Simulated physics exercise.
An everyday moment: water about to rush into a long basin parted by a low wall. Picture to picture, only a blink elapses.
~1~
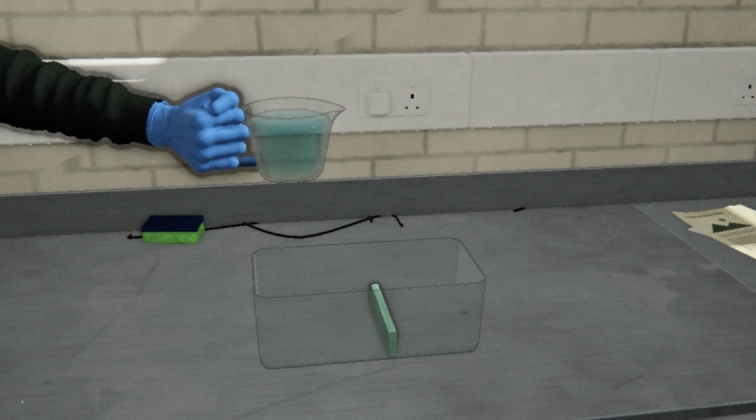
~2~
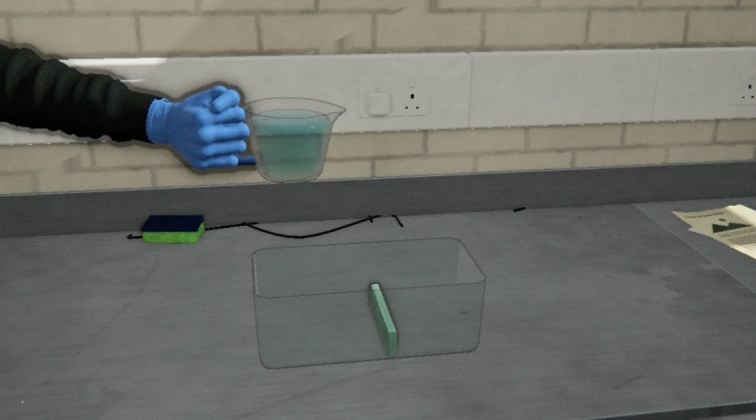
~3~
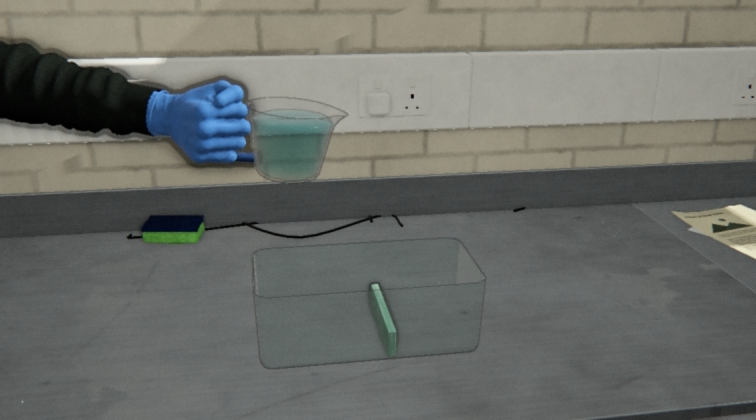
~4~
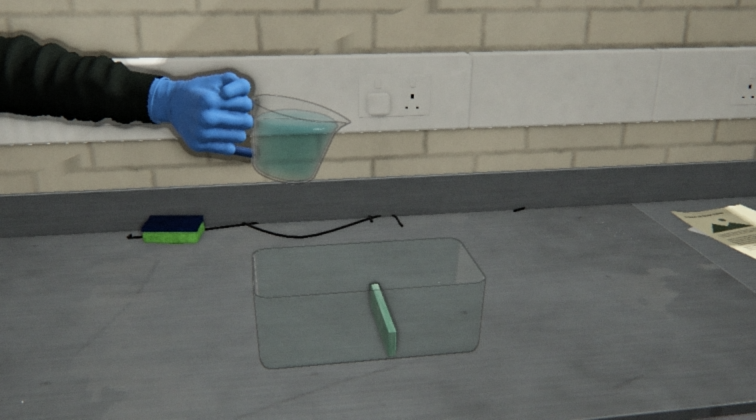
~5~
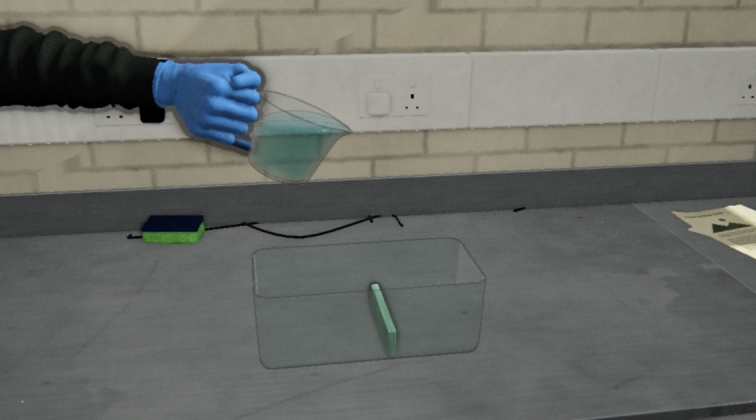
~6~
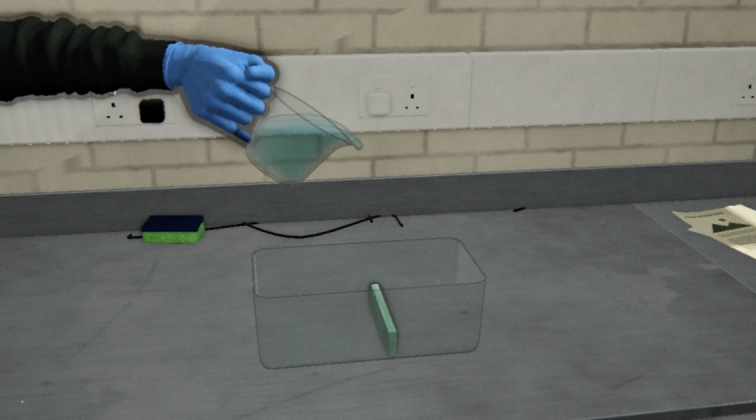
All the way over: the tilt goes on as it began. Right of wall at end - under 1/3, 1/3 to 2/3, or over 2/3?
The share that settles right of the wall is one third to two thirds, as I see it.
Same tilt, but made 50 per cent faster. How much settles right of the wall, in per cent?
Near 35 in a hundred.
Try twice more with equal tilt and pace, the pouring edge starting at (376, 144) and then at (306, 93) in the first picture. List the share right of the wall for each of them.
In order, some 75 and 5 percent.
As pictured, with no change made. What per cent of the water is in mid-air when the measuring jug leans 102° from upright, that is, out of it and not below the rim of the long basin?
Roughly 40 per cent.
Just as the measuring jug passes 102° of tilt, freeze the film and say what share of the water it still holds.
About 25 %.
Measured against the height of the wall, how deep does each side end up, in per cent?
On the left it sits near 20, while on the right it sits near 30.
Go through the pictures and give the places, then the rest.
In the first frame, it leans 0°; its right rim is at (346, 107); the water meets the walls at (248, 118) and (331, 116); the long basin's rim runs from (253, 274) to (472, 259); the wall's top is at (383, 308).
In the second frame, it leans 2°; its right rim is at (346, 109); the water meets the walls at (249, 118) and (332, 117).
In the third frame, it leans 6°; its right rim is at (349, 113); the water meets the walls at (250, 117) and (334, 118).
In the fourth frame, it leans 14°; its right rim is at (352, 121); the water meets the walls at (254, 118) and (339, 119).
In the fifth frame, it leans 23°; its right rim is at (354, 131); the water meets the walls at (256, 122) and (348, 126).
In the sixth frame, it leans 35°; its right rim is at (354, 144); the water meets the walls at (255, 129) and (350, 136); 5 per cent is over the edge.
A moment on, the measuring jug is tipped right over and 25 per cent is still to pour, 3 is left of the wall and 33 right of it.
Next, the measuring jug is tipped right over and 0 per cent is still to pour, 46 is left of the wall and 47 right of it.
Then the measuring jug is tipped right over and 0 per cent is still to pour, 48 is left of the wall and 47 right of it.
Later the measuring jug is tipped right over and 0 per cent is still to pour, 49 is left of the wall and 48 right of it.
At rest 49 per cent lies left of the wall, 48 right of it and 4 outside.
